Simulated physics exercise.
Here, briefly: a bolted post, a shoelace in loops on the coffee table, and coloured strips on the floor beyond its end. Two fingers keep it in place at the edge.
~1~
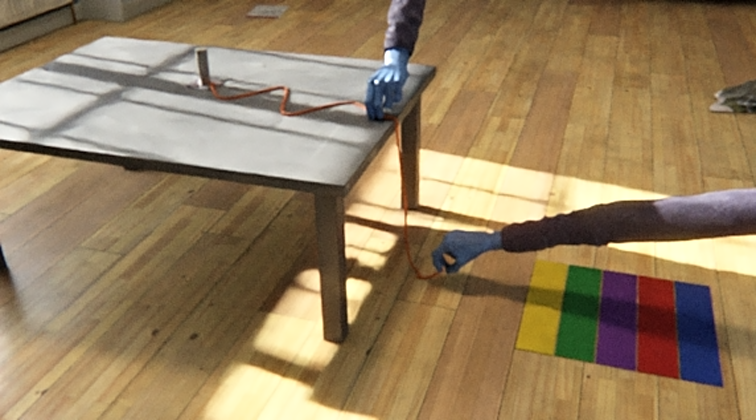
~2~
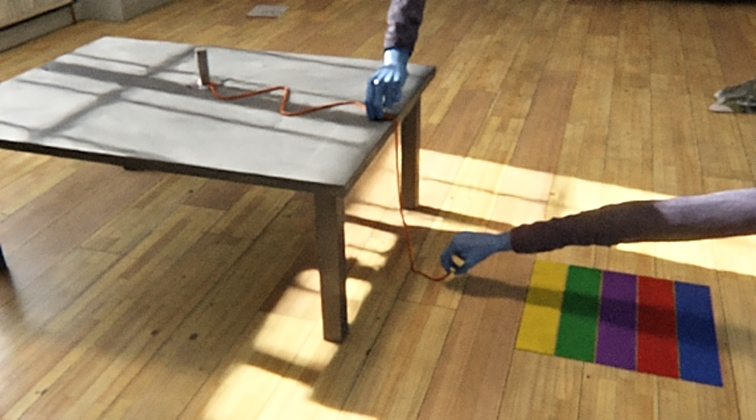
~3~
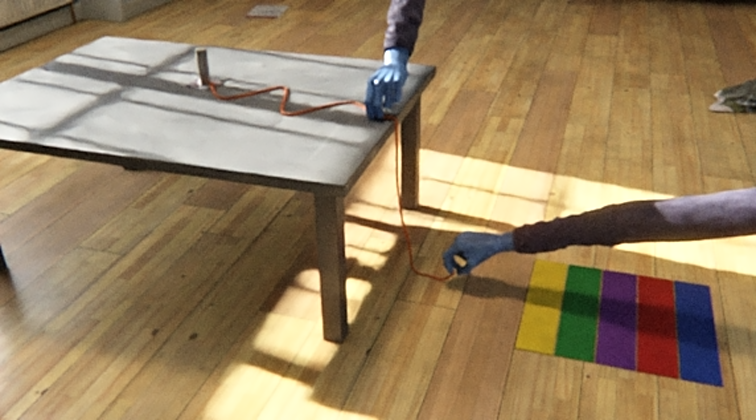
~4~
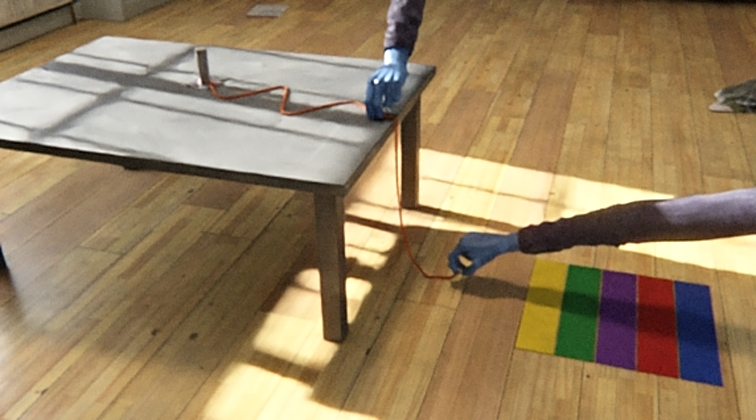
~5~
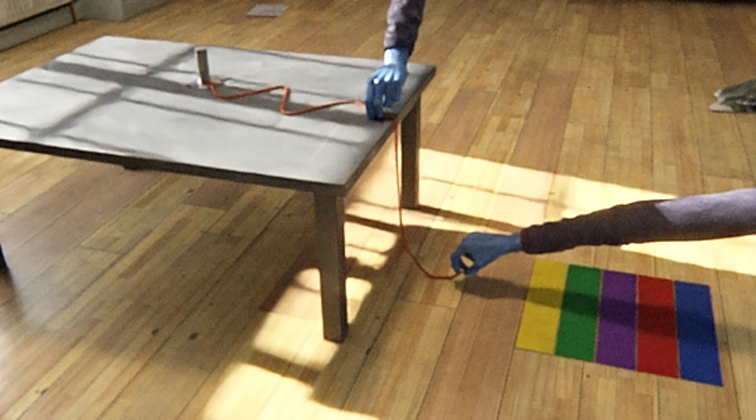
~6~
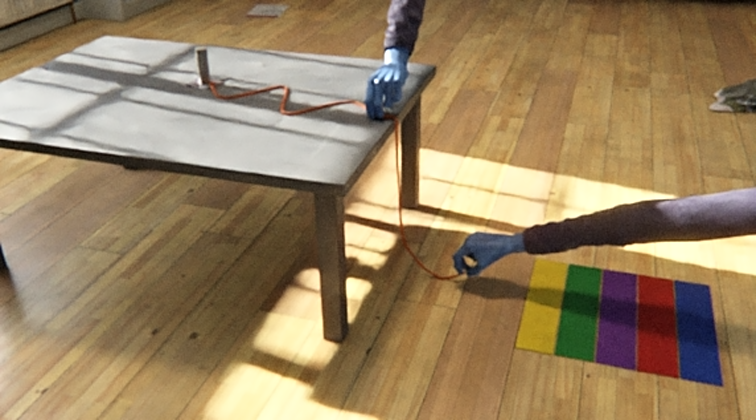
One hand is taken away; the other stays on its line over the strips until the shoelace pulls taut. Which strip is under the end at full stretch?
The blue strip.
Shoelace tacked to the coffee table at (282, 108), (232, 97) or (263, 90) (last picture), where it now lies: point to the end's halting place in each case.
Expect roughly (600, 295) for the first, (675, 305) for the second and (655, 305) for the third.
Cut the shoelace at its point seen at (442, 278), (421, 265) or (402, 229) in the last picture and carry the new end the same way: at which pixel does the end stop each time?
Close to (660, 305) first, close to (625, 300) next, and close to (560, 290) last.
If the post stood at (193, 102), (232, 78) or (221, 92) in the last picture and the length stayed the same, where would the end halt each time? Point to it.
Around (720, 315), then (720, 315), then (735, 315).
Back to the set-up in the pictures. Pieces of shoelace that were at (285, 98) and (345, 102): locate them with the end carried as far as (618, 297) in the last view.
They sit at (340, 100) and (413, 152), in that order.
A little later, end near (618, 297); over purple.
Next, end near (668, 306); over red.
When it is tight, end near (698, 311); over blue. The end stops over the blue strip.
